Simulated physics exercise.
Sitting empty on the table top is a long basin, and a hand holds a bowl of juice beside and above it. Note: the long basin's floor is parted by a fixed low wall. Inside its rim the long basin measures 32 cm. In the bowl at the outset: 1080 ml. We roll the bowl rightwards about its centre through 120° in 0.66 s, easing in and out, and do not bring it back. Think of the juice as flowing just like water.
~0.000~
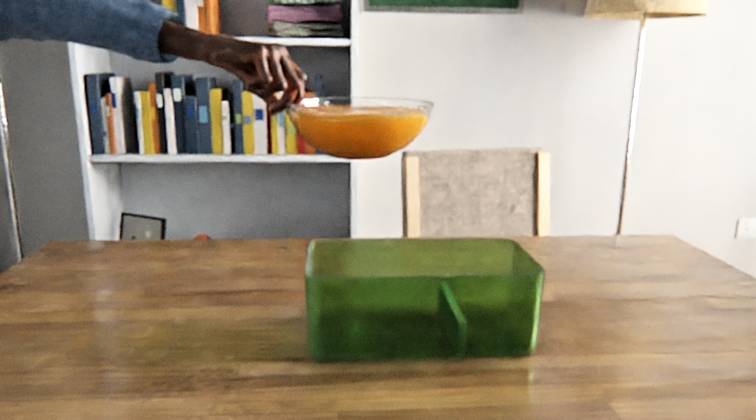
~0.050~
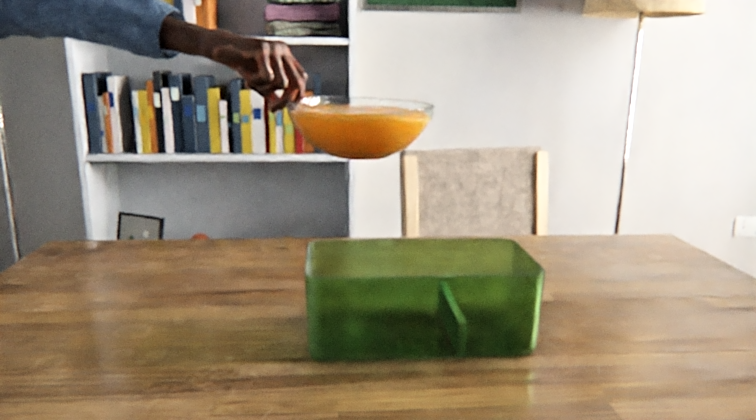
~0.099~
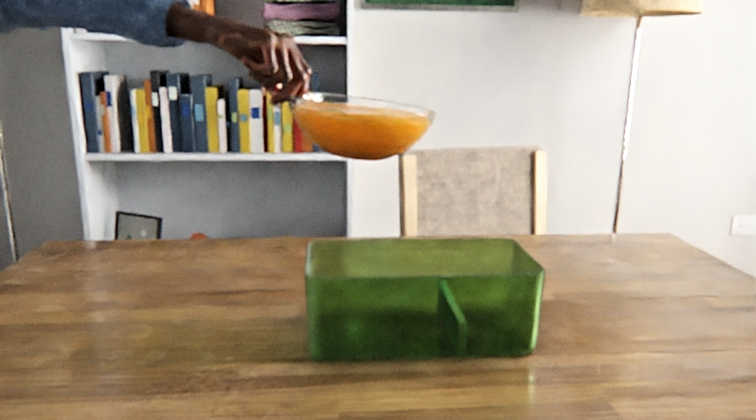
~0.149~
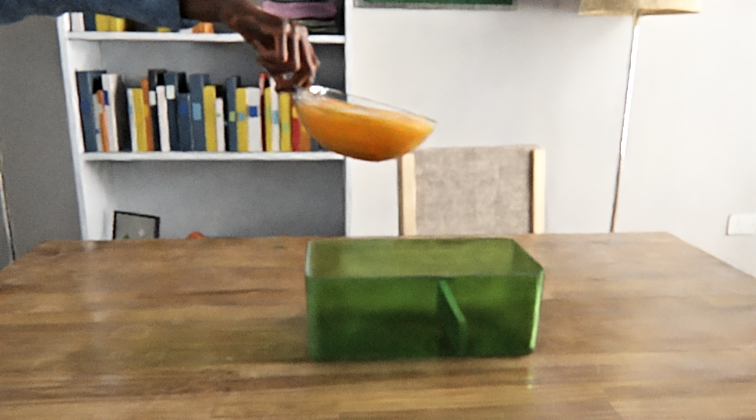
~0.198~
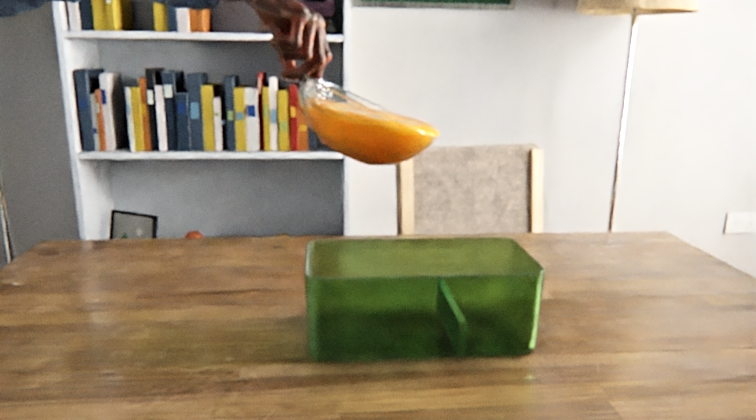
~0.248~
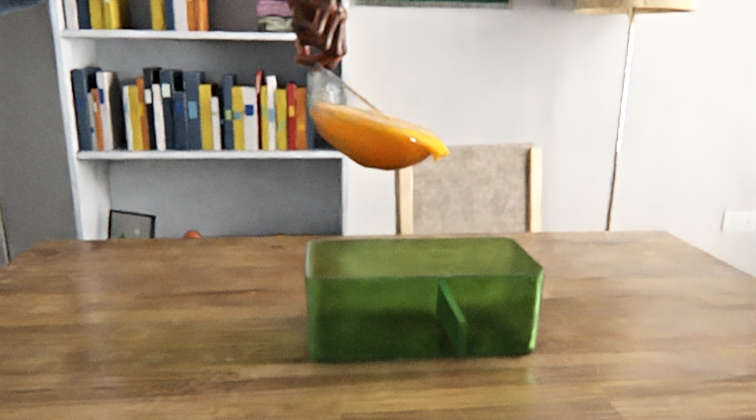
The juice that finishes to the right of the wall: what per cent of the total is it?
It is about 48 per cent of the total.
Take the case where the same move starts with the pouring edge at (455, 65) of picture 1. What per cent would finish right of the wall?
65 %.
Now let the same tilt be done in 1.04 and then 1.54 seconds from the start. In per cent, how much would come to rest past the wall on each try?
55 per cent first, 65 per cent second.
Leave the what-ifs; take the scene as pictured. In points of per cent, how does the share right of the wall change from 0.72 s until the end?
Net gain of about 10.
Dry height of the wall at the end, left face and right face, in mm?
34 mm left, 14 mm right.
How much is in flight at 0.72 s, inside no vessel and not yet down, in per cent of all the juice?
About 28 per cent.
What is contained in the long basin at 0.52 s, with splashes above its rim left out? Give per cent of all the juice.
Roughly 74 per cent.
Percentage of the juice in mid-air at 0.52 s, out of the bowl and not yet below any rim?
Close to 24 per cent, I'd say.
Then, 0.52 s in, the tilt is 108° and 0 per cent is still to pour, 17 is left of the wall and 58 right of it.
Then, 0.72 s in, the tilt is 120° and 0 per cent is still to pour, 30 is left of the wall and 39 right of it.
Then, 0.93 s in, the tilt is 120° and 0 per cent is still to pour, 36 is left of the wall and 45 right of it.
Then, 1.16 s in, the tilt is 120° and 0 per cent is still to pour, 39 is left of the wall and 49 right of it.
Finally, 40 per cent lies left of the wall, 48 right of it and 11 outside.
